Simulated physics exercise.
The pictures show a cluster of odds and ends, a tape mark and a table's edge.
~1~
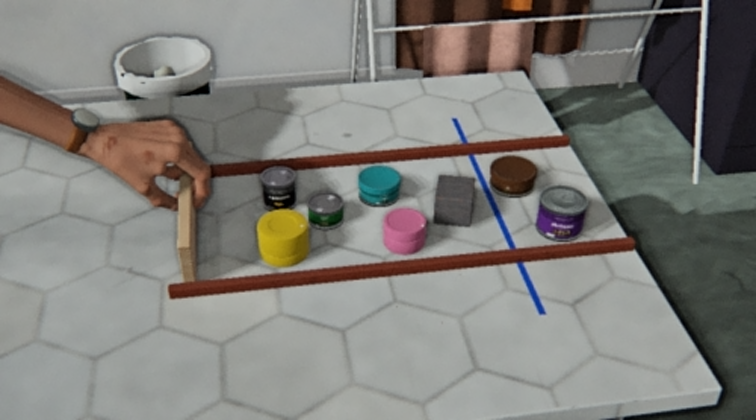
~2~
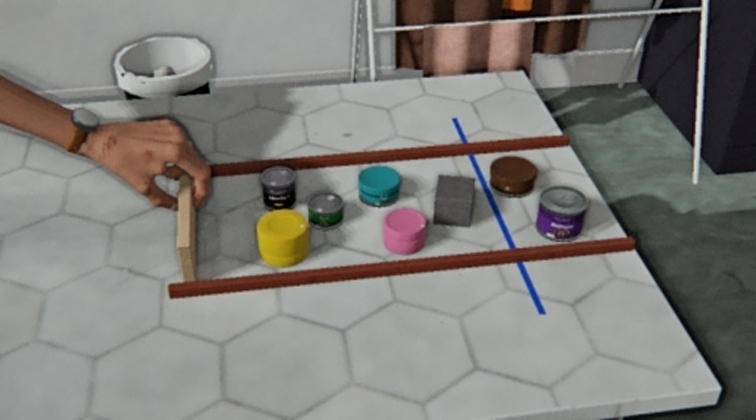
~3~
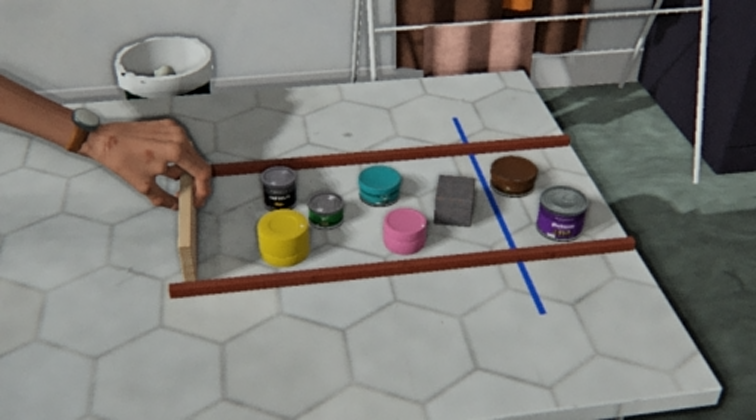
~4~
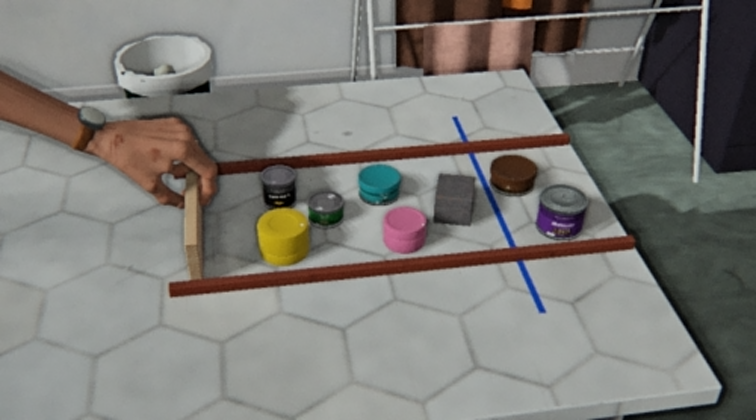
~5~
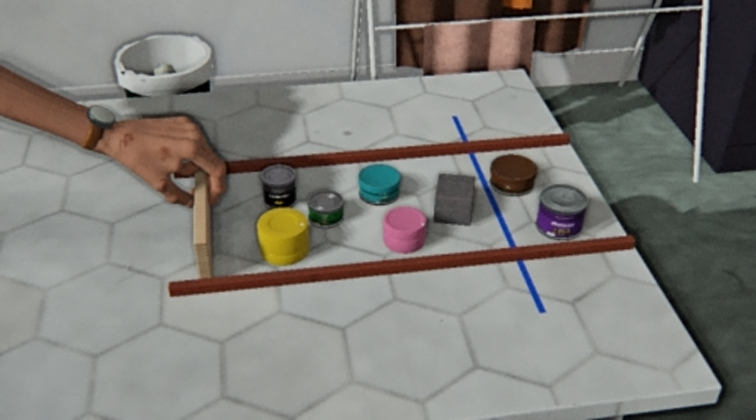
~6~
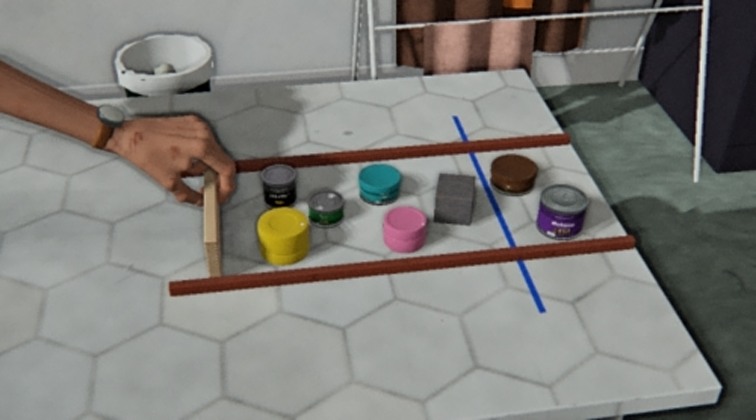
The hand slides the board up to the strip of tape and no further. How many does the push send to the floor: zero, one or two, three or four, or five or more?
Outcome: The number that fall off is zero.
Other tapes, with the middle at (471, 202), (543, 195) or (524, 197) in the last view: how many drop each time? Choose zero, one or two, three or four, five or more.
The falls would be not one; one to two; one to two.
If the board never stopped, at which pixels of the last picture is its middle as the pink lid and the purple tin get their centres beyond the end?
Its middle is around (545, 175) and around (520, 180).
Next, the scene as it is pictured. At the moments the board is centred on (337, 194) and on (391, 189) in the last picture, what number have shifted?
The counts are 5 and 6.
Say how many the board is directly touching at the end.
3 of them.
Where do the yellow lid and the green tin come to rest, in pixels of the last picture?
Near (530, 214) and (508, 187).
Early on, none off yet; purple tin at rest near (562, 212); brown tin at rest near (513, 175); grey block at rest near (455, 199).
A while later, none off yet; purple tin at rest near (562, 212); brown tin at rest near (513, 175); grey block at rest near (466, 199).
Finally, the number that fall off is zero.
